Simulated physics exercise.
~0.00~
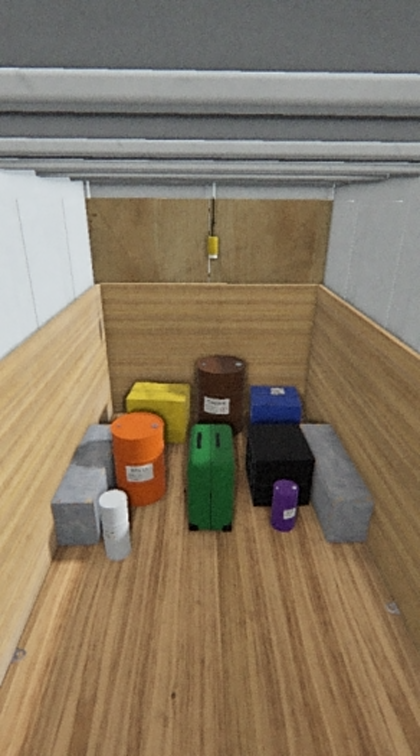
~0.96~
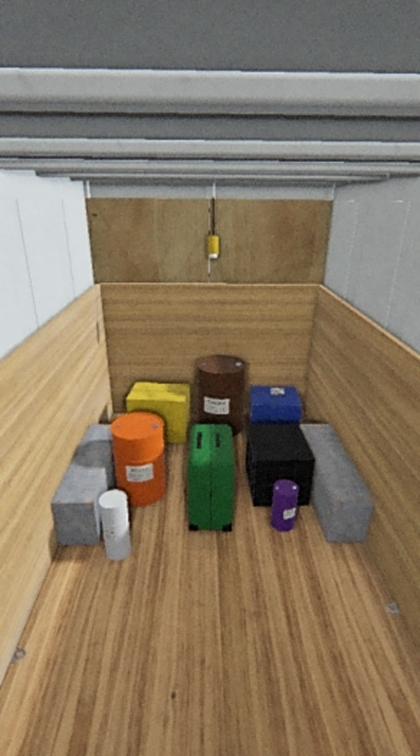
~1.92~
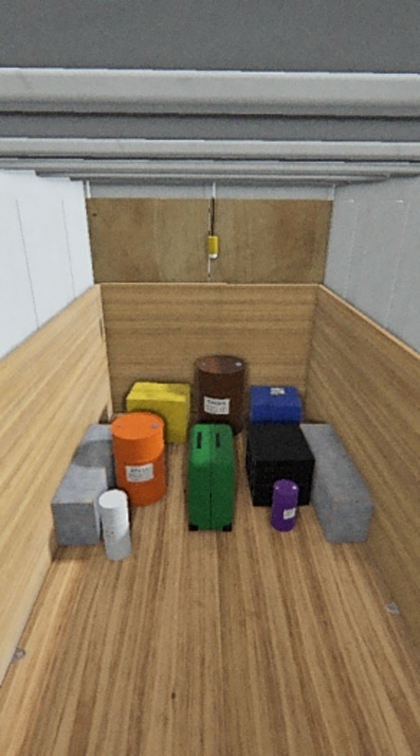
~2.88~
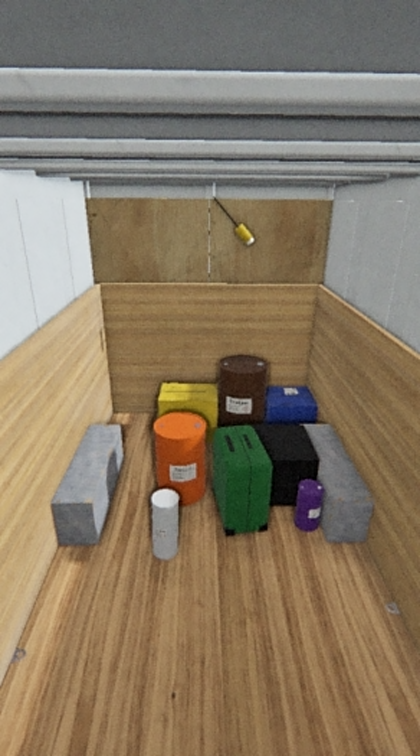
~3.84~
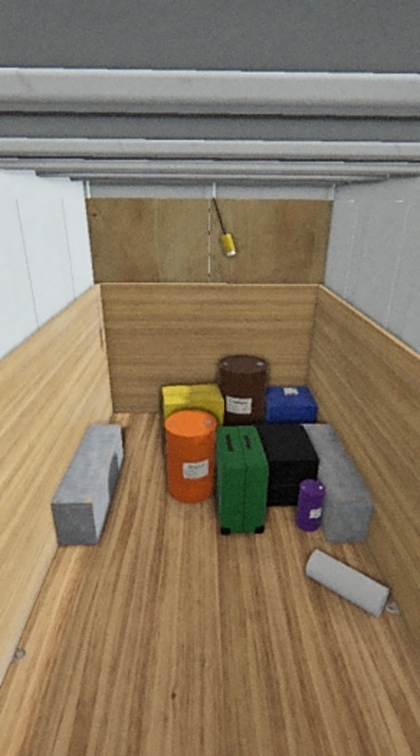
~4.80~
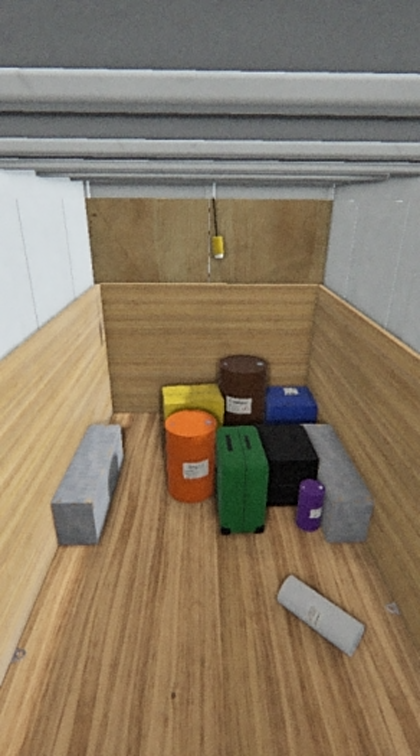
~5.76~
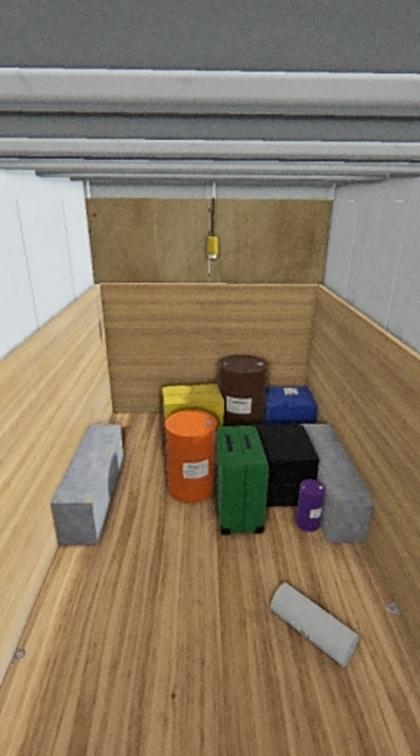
The video shows luggage, drums, boxes and canisters in a wood-lined van as the hanging lamp swings right and several items slide right. The white canister topples and ends up on the right, then rolls slightly left and nearer, finishing on its side while the other items remain upright.
